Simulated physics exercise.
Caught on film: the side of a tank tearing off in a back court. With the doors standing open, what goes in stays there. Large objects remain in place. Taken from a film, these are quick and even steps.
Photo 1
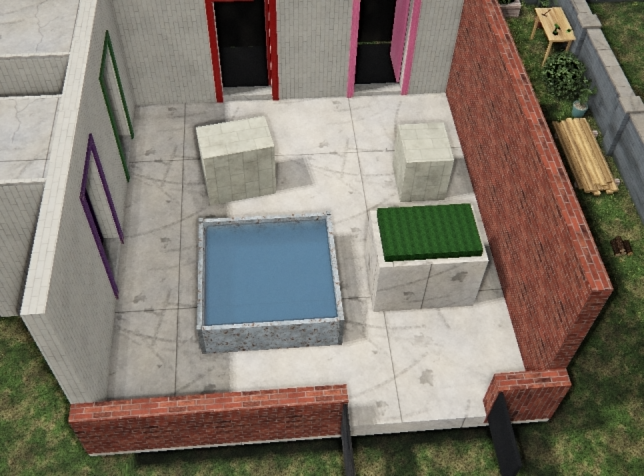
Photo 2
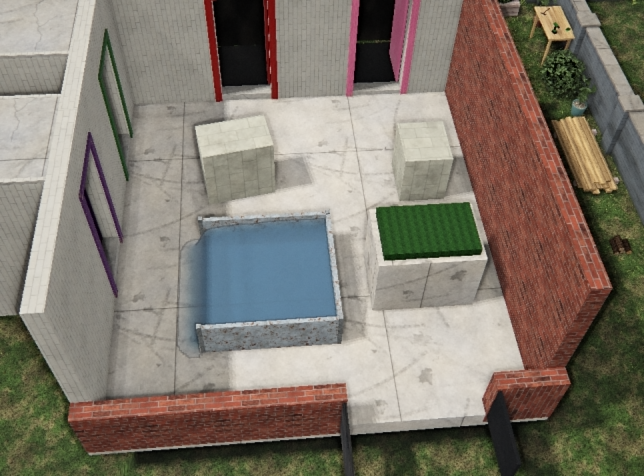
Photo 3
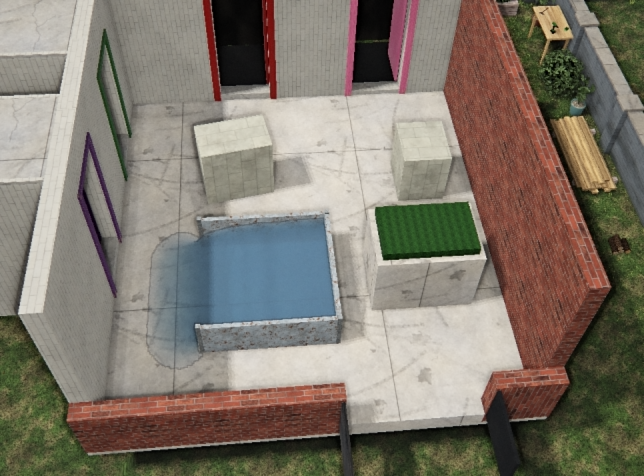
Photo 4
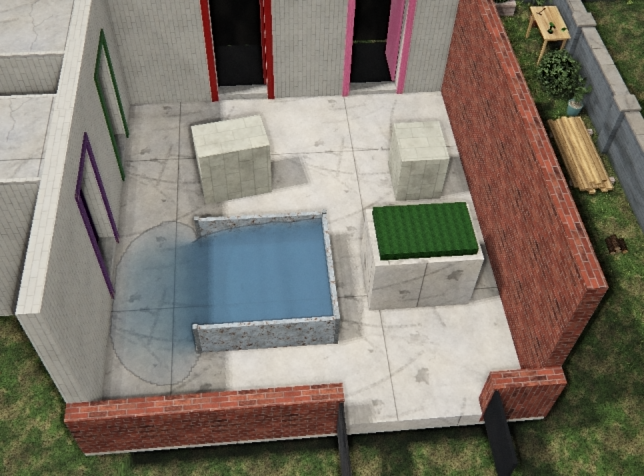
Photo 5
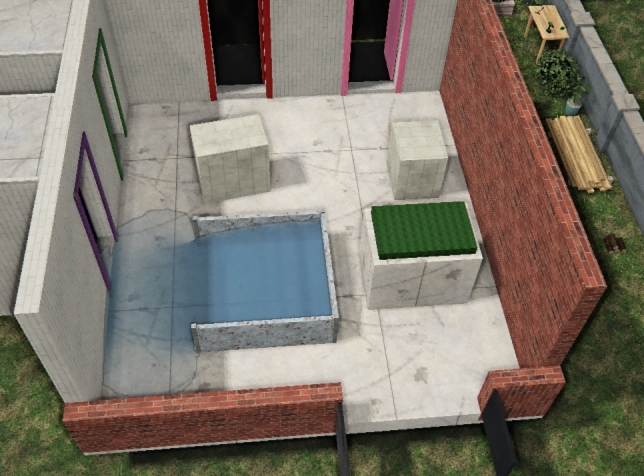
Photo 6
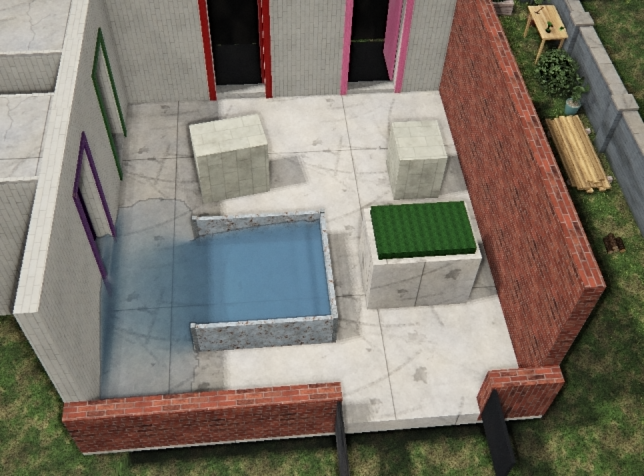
Blue water pours from the open left side of a stone tank in a walled court, fanning across the pale paving to the wall with the purple-framed opening, then spreading along it and against the low brick wall.
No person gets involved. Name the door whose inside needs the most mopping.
Purple.
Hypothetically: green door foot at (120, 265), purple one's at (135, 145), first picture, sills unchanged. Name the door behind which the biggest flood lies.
I'd say the biggest share comes in at the door marked green.
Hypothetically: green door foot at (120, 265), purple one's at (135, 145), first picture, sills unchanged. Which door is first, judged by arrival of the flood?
I'd go with the green one.
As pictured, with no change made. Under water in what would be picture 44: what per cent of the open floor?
It comes out near 85 percent.
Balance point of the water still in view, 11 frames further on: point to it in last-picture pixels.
Centre of mass: Roughly (185, 296).
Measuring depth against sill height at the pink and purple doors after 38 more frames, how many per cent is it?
About 30 and 40 %.
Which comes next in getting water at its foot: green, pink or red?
The green door, for sure.
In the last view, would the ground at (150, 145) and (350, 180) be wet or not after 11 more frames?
Taking them in turn: Drenched, not wetted.
A moment on, water covers 15 % of the floor; red door not reached, green door wet at the sill, nothing in, pink door not reached, purple door some in.
Next, water covers 30 % of the floor; red door not reached, green door wet at the sill, nothing in, pink door not reached, purple door a lot in.
Then, water covers 55 % of the floor; red door wet at the sill, nothing in, green door wet at the sill, nothing in, pink door not reached, purple door a lot in.
Later, water covers 85 % of the floor; red door wet at the sill, nothing in, green door wet at the sill, nothing in, pink door wet at the sill, nothing in, purple door a lot in.
In the end, water covers 95 % of the floor; red door wet at the sill, nothing in, green door wet at the sill, nothing in, pink door wet at the sill, nothing in, purple door a lot in; the purple door has let in the most.
